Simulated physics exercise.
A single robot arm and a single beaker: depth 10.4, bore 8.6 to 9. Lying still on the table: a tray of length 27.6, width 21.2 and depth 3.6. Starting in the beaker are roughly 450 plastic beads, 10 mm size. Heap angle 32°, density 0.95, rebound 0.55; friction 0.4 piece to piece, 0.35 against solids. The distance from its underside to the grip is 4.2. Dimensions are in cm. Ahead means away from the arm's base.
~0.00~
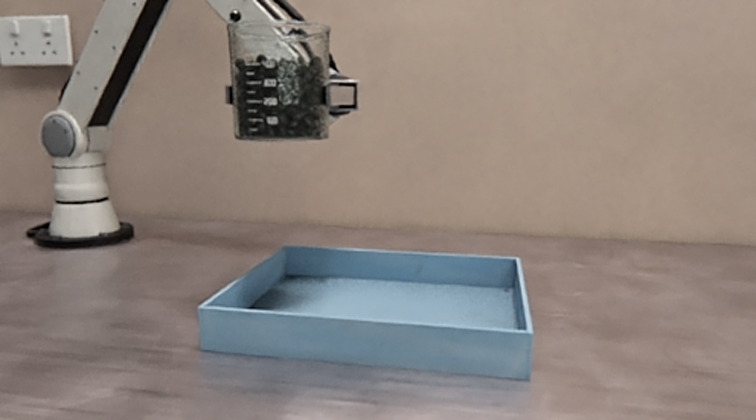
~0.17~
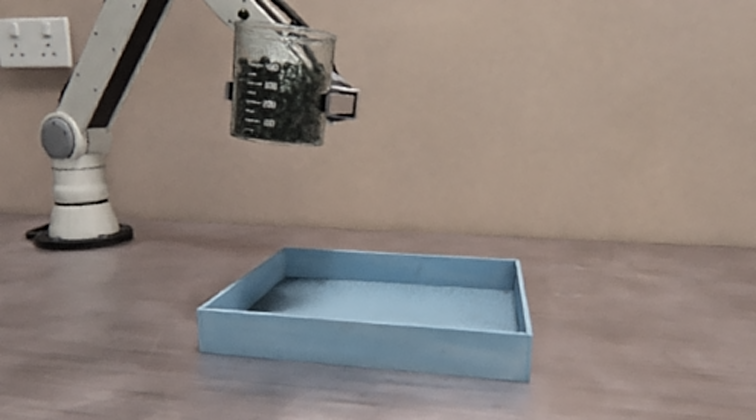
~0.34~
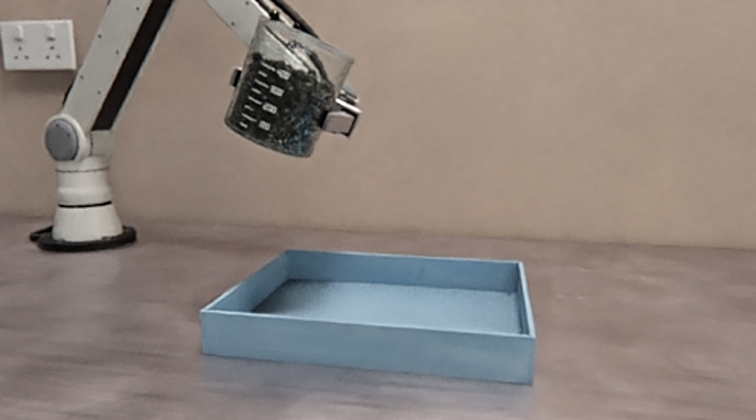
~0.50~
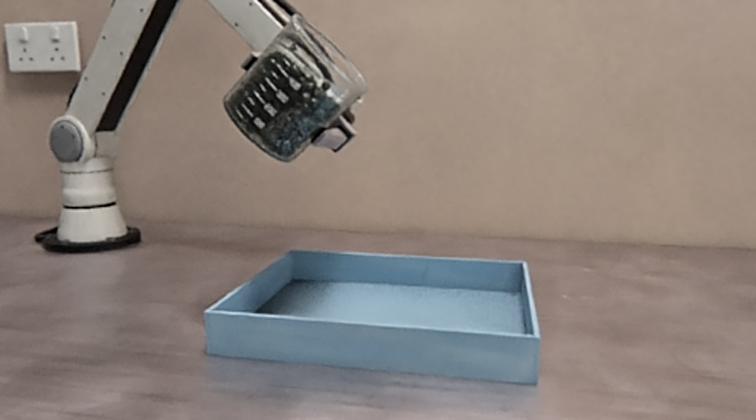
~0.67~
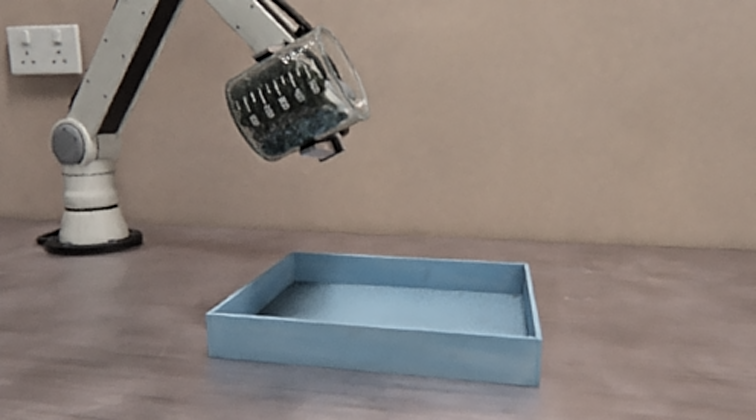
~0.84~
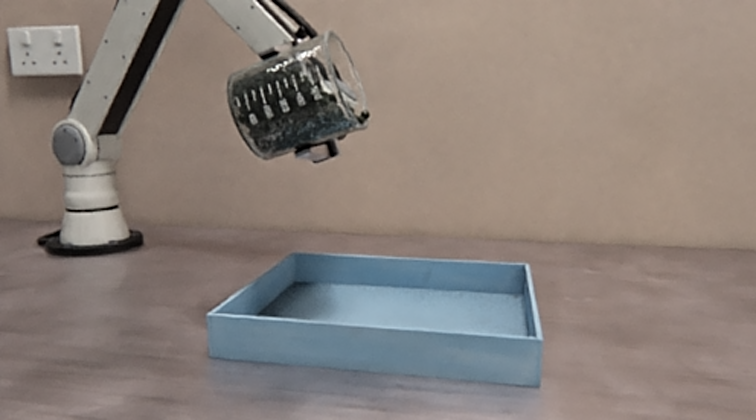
Robot arm tilting a clear beaker of small dark beads steeply to the right above a blue tray on a table.
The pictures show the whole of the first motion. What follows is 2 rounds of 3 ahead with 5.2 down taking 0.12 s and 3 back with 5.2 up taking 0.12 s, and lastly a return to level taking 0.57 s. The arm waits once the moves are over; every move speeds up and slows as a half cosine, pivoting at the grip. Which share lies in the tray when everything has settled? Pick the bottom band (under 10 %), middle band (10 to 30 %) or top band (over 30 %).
Middle band.
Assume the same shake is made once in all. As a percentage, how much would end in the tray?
It would come to around 5 %.
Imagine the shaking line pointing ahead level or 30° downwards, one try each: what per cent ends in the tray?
55 and 30 %.
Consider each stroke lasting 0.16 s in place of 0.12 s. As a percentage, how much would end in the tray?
That change gives some 5 percent.
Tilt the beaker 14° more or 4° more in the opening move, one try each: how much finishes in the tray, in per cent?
I'd expect close to 40 and then 20 per cent.
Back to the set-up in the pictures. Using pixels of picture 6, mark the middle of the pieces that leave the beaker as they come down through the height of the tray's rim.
They come down centred close to (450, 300).
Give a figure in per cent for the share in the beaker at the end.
My estimate would be some 85 percent.
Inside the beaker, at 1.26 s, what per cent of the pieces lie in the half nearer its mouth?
About 45 per cent.
After 1.26 s, tilted 71° forward, highest piece 21 above the table; 416 in the beaker, 19 in the tray, 16 in flight or on a rim.
After 1.68 s, tilted 21° forward, highest piece 26 above the table; 375 in the beaker, 63 in the tray, 9 on the table or floor, 4 in flight or on a rim.
After 2.09 s, level, highest piece 28 above the table; 375 in the beaker, 63 in the tray, 13 on the table or floor.
After 3.14 s, level, highest piece 27 above the table; 375 in the beaker, 63 in the tray, 13 on the table or floor.
In the end, 375 in the beaker, 63 in the tray, 13 on the table or floor. That is 14 % in the tray.
